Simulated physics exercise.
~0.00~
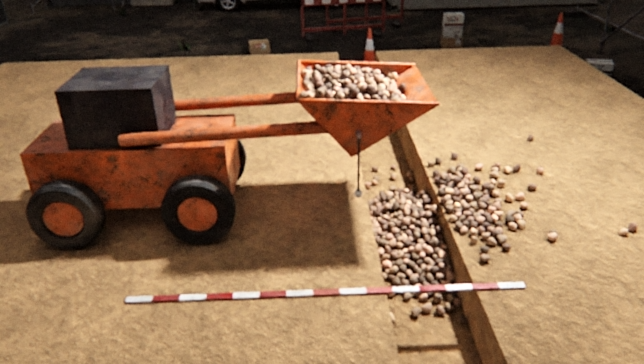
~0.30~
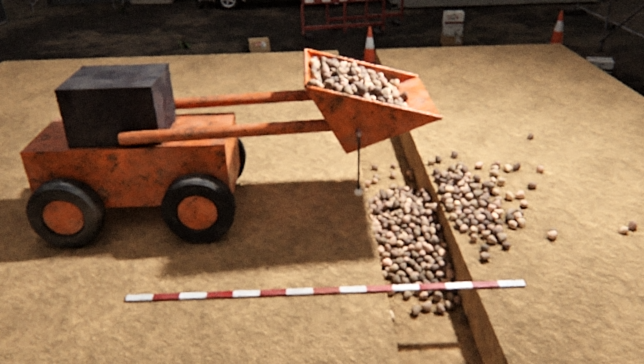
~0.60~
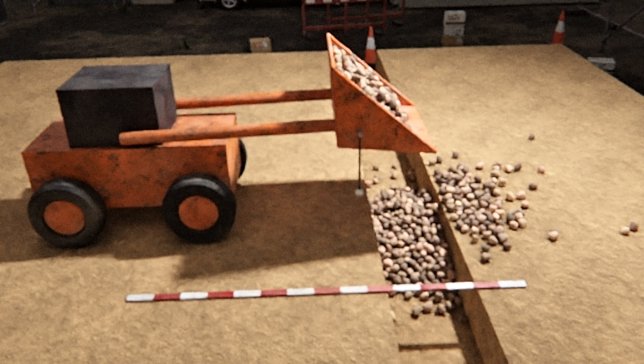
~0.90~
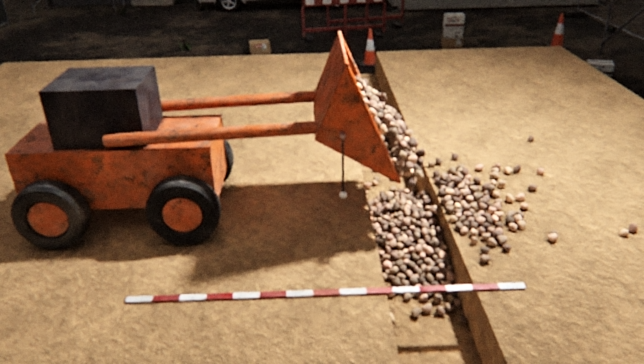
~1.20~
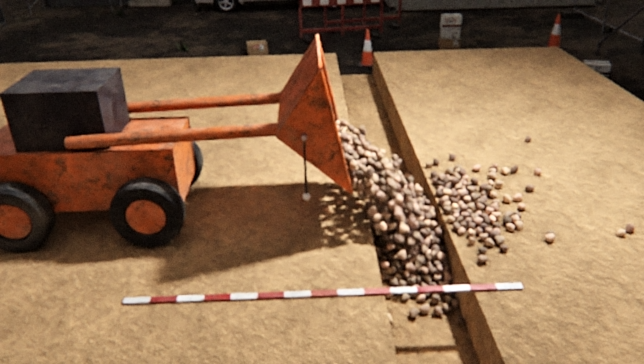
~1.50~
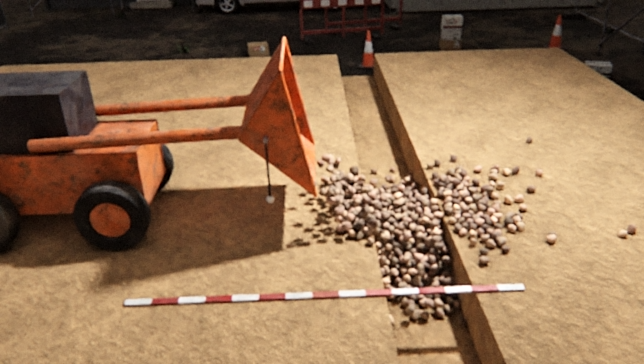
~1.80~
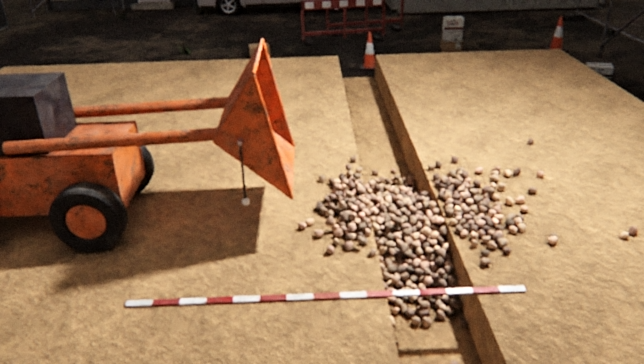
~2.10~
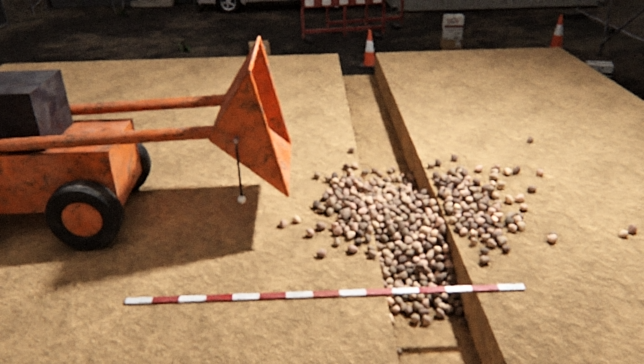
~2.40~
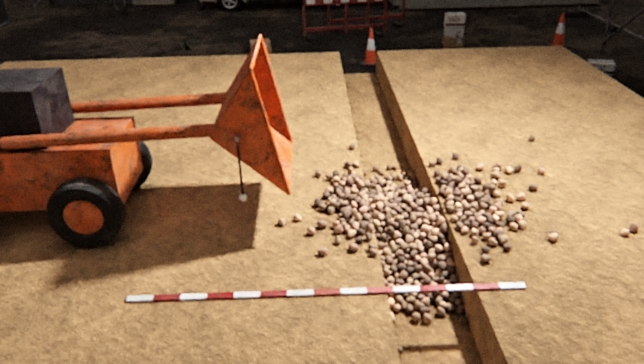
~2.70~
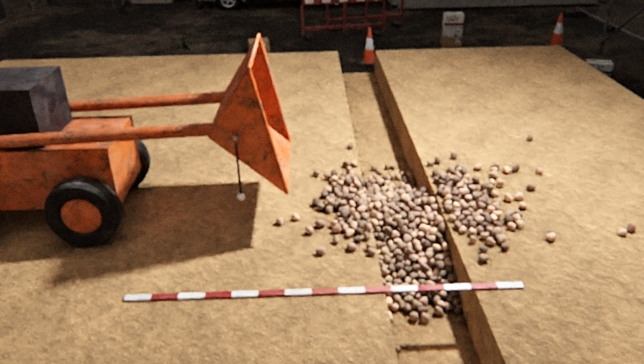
An orange loader tipped its bucket of round stones toward a trench already partly filled with them, backing away to the left as they poured out, and ended up empty beside a bigger heap that filled much of the trench and spilled over the near edge.
